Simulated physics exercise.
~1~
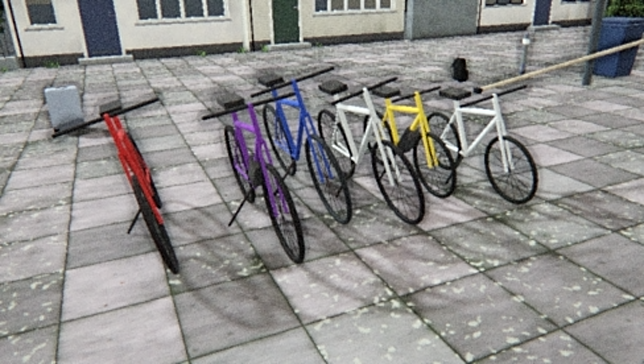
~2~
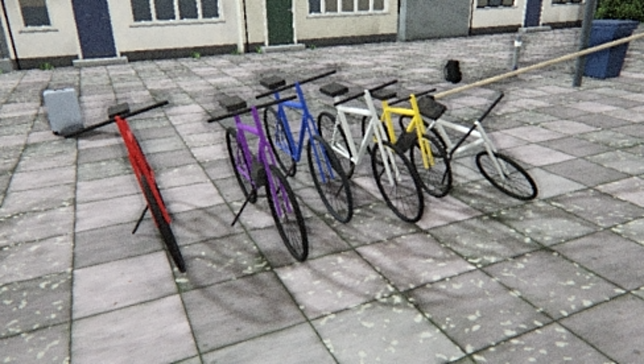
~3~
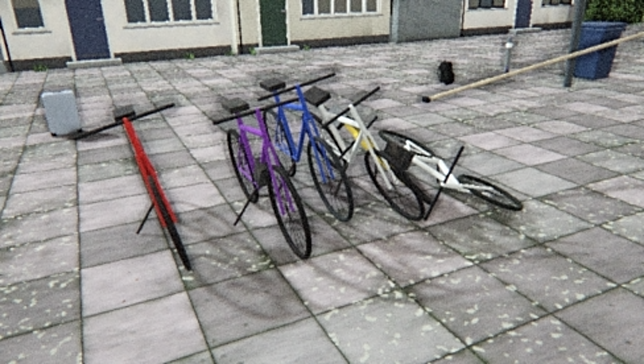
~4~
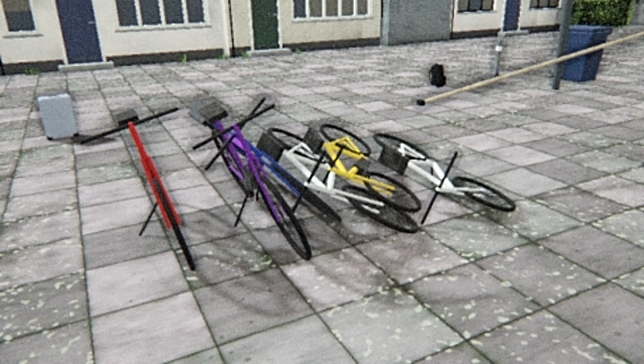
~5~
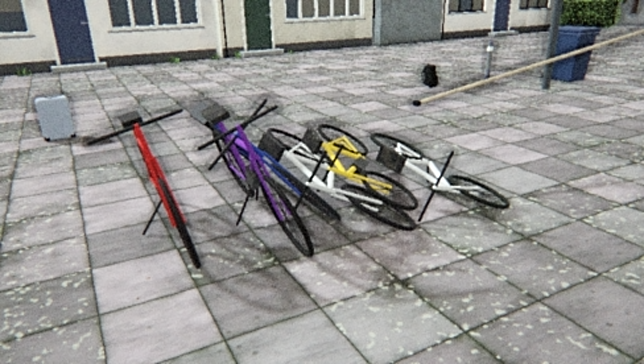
A row of bicycles topples leftward from the right end, leaving the red one standing.
